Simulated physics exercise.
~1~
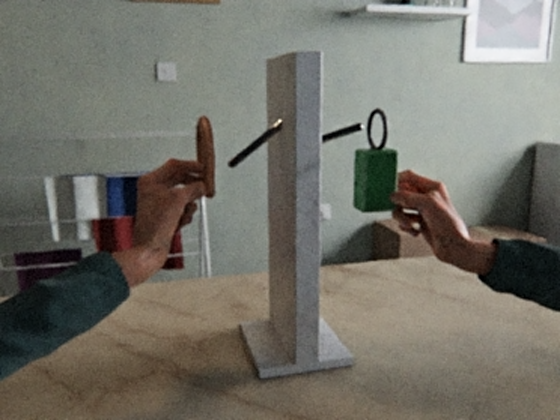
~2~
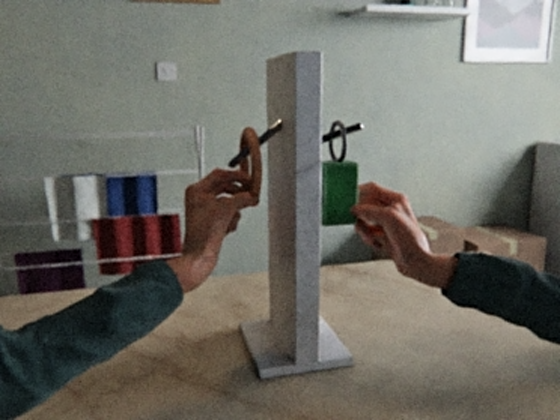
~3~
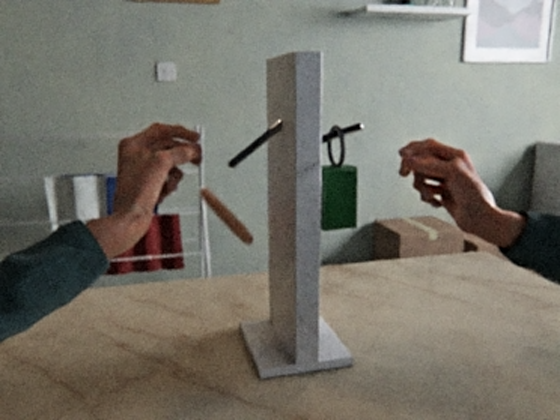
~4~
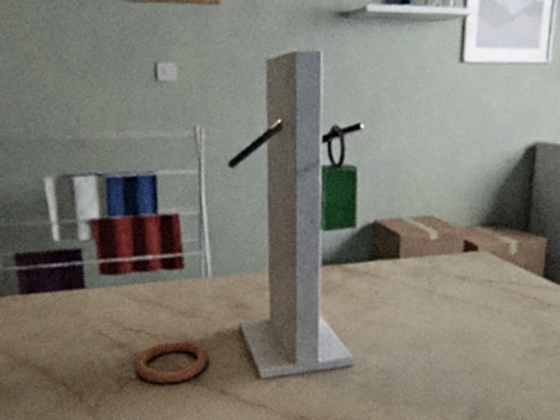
Two hands held an orange ring and a green pouch up to the pegs on either side of a pale stand, then let go and drew back. The ring dropped onto the table on the left, while the pouch stayed hanging on the right.
